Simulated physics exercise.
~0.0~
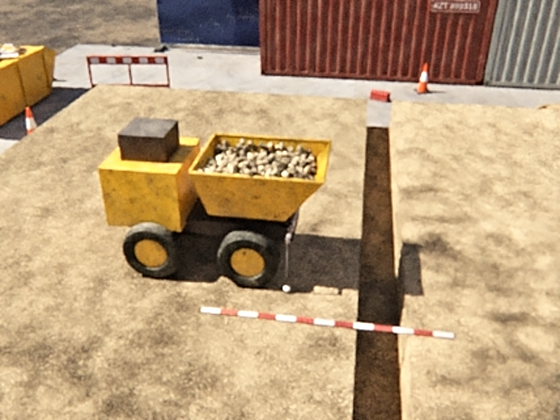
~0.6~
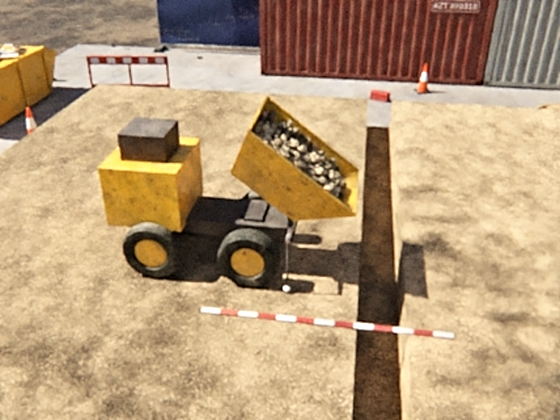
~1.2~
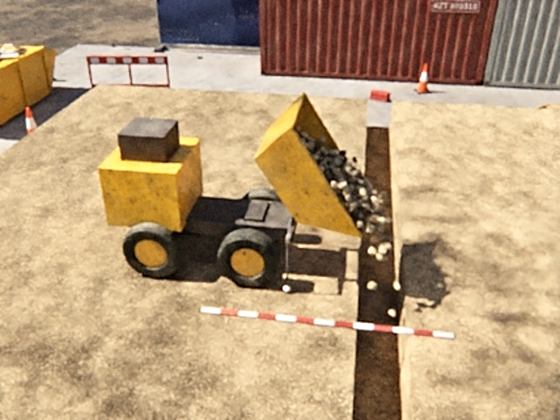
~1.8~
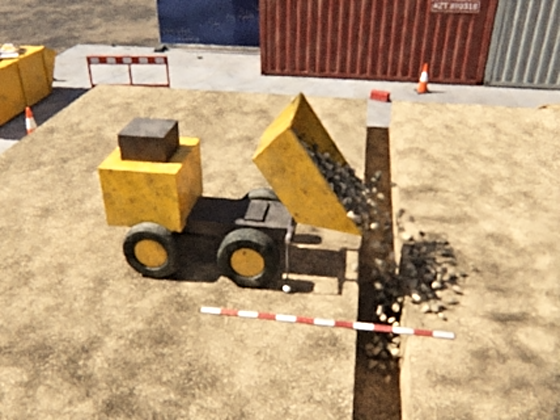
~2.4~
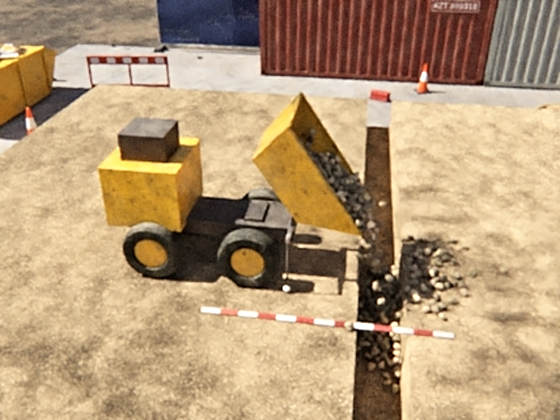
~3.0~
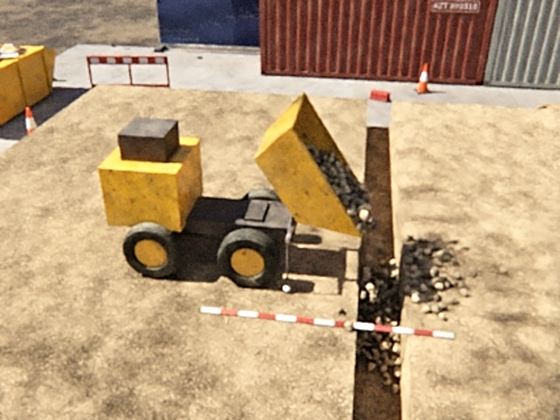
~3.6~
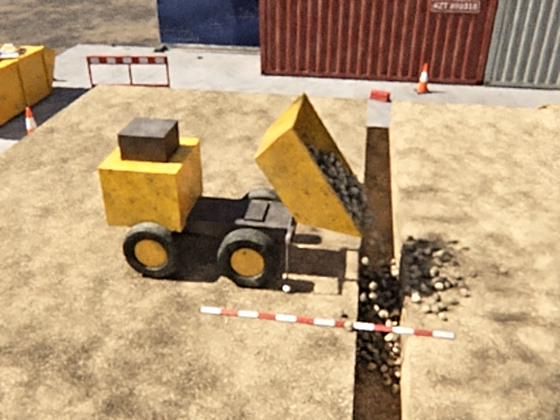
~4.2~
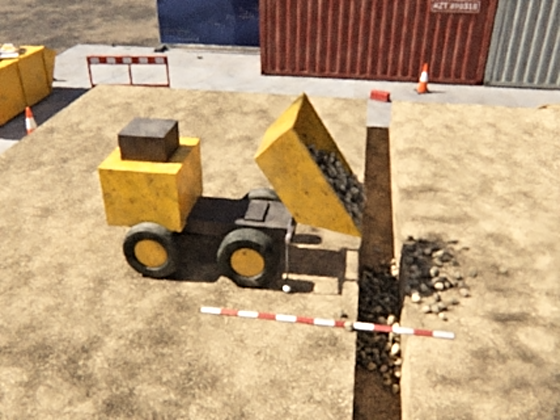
A yellow dump truck tipped its skip up to the right and spilled grey stones into and just beyond a narrow trench, until the slide died down with the skip still raised and plenty of stones left inside.
